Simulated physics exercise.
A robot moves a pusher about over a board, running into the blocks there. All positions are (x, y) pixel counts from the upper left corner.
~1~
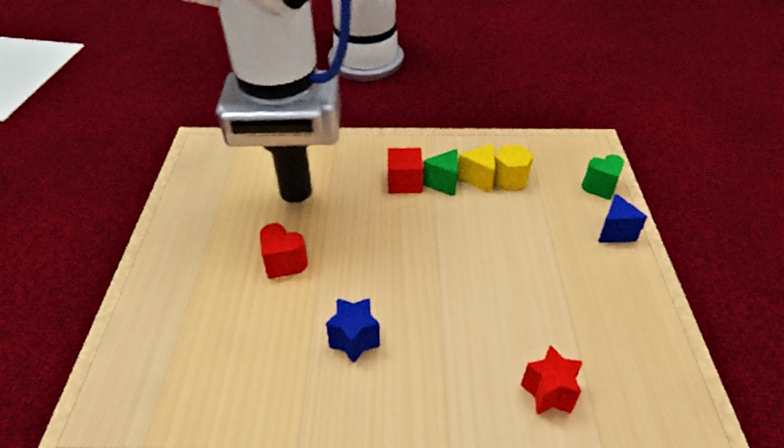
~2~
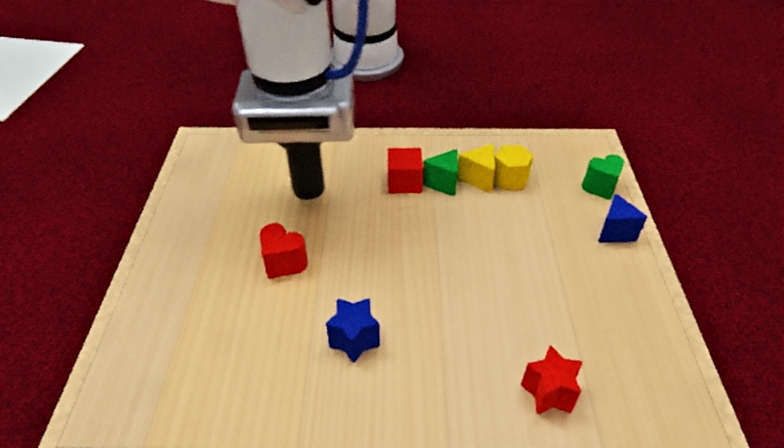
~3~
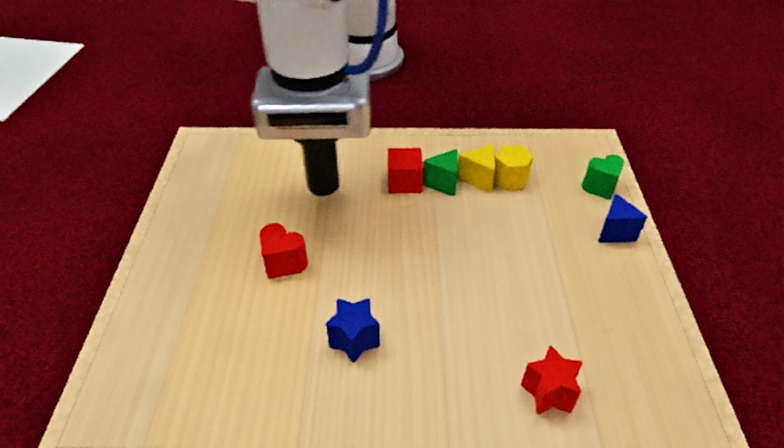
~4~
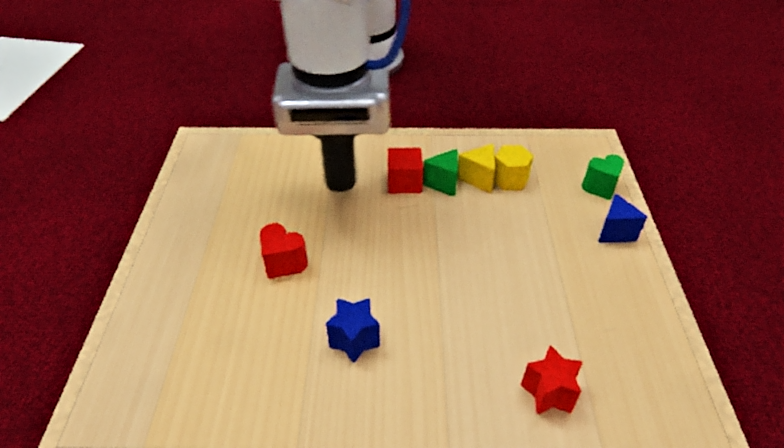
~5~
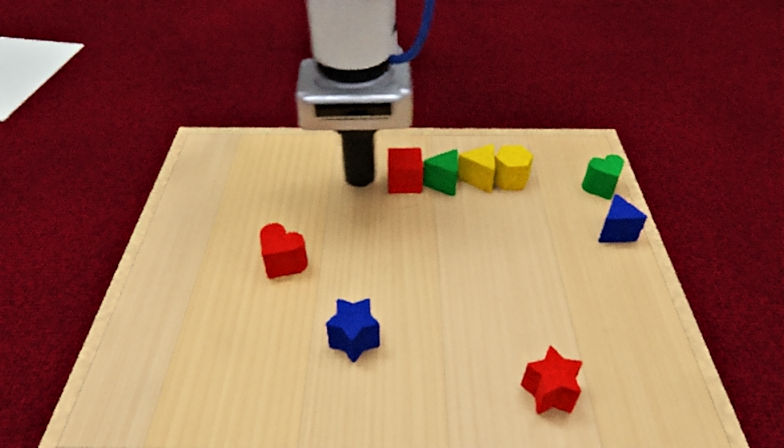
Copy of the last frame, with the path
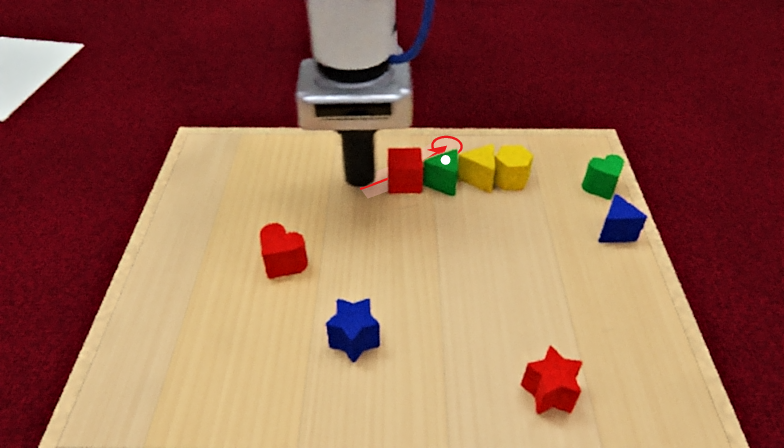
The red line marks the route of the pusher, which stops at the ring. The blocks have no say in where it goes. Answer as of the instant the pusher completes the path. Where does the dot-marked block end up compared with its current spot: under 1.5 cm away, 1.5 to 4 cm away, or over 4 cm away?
Between 1.5 and 4 cm.
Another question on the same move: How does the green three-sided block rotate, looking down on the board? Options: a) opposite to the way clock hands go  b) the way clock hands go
a.
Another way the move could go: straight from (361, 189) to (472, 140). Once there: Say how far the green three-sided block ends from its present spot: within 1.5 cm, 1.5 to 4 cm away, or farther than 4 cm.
Offset: 1.5 to 4 cm.
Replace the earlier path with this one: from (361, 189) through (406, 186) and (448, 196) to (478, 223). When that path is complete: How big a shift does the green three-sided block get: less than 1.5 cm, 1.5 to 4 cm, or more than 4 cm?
Long: Over 4 cm.
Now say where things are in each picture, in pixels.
In the first frame, tip of the pusher (296, 192), middles of tops, red square piece (405, 158), green three-sided block (446, 160), yellow three-sided block (482, 155), yellow hexagon (515, 155).
In the second frame, pusher (309, 189), nothing pushed.
In the third frame, pusher (324, 186), nothing pushed.
In the fourth frame, pusher (341, 181), nothing pushed.
In the fifth frame, pusher (360, 177), red square piece (405, 158), green three-sided block (446, 160), yellow three-sided block (482, 155), yellow hexagon (515, 155).
The line goes from (361, 189) over (409, 169) to (447, 146); the dot is on the green three-sided block.
What follows on the original path. One third of the way, pusher (394, 164); red square piece (426, 159), turned 25° clockwise; green three-sided block (458, 160), turned 40° anticlockwise; yellow three-sided block (485, 154), turned 15° clockwise.
Two thirds of the way, pusher (424, 150); red square piece (437, 159), turned 45° clockwise; green three-sided block (472, 165), turned 45° anticlockwise; yellow three-sided block (487, 153), turned 15° clockwise; yellow hexagon (519, 155).
At the end, pusher (448, 134); red square piece (437, 159), turned 45° clockwise; green three-sided block (472, 165), turned 45° anticlockwise; yellow three-sided block (487, 153), turned 15° clockwise; yellow hexagon (519, 155).
